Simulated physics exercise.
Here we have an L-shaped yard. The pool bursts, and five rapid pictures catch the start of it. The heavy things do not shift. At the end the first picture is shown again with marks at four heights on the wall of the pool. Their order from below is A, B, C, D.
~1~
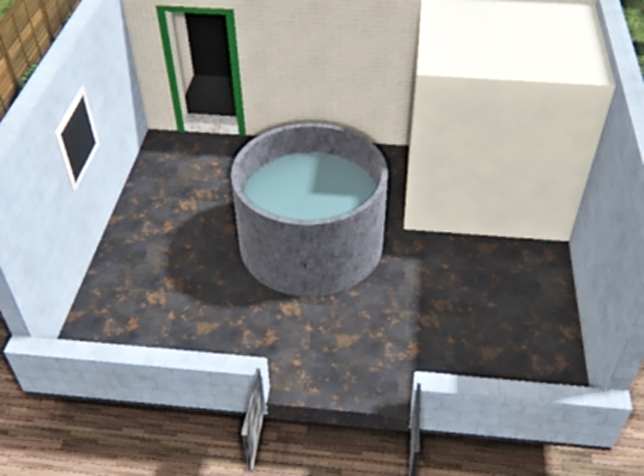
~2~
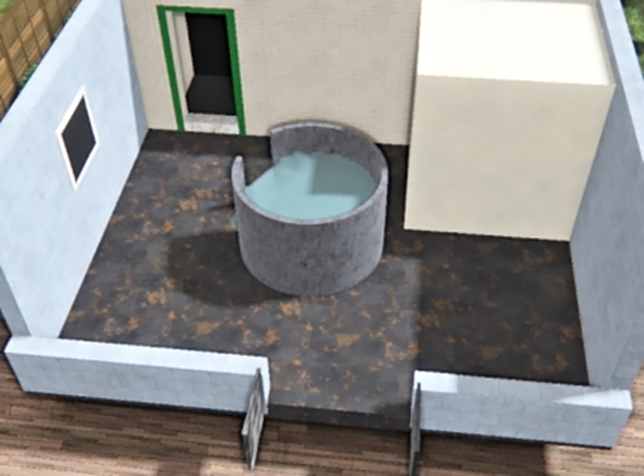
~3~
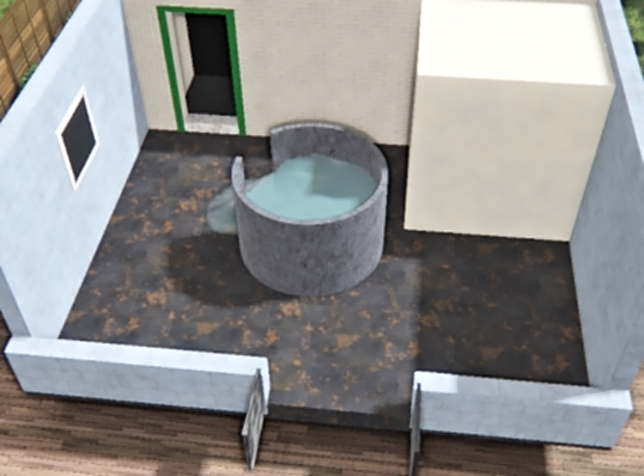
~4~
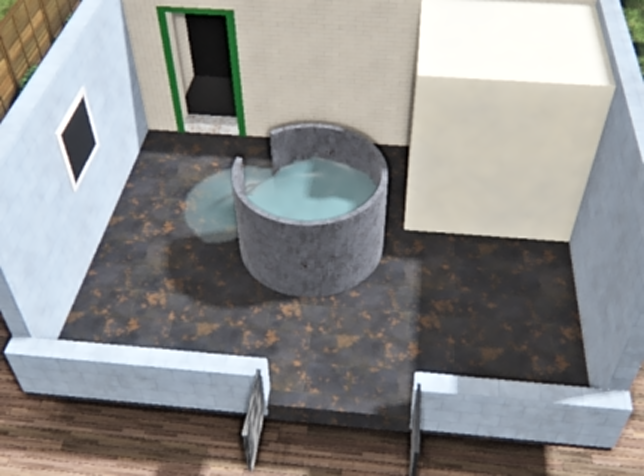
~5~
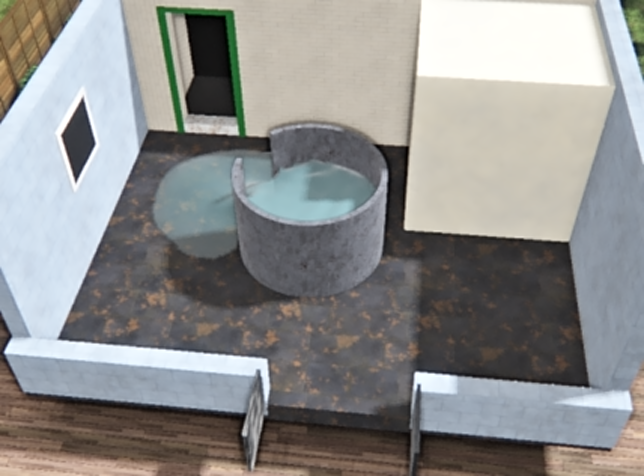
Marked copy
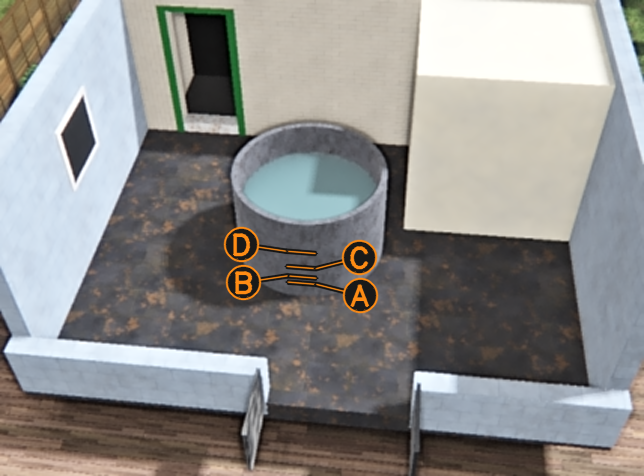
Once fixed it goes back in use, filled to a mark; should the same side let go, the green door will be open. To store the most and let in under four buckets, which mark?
Take C.
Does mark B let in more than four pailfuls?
No.
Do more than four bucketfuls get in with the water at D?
Yes, it does.
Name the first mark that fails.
The answer is D.
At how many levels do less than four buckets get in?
Three of them.
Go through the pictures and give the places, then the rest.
Water in the pool at rest, its middle at (310, 195); foot of the green doorway at (212, 132); open gate at (340, 362).
Water covers 1 % of the ground, its front hidden from here.
Water covers 3 % of the ground and shows as far out as (229, 193).
Water covers 6 % of the ground and shows as far out as (199, 186).
Water covers 13 % of the ground and shows as far out as (173, 172).
On the marked copy, A at (302, 283); B at (301, 277); C at (301, 267); D at (300, 252); from the bottom up A, B, C, D.
With A, nothing gets over.
With B, nothing gets over.
With C, a splash gets over, under a bucket.
With D, about 9 bucketfuls get in.
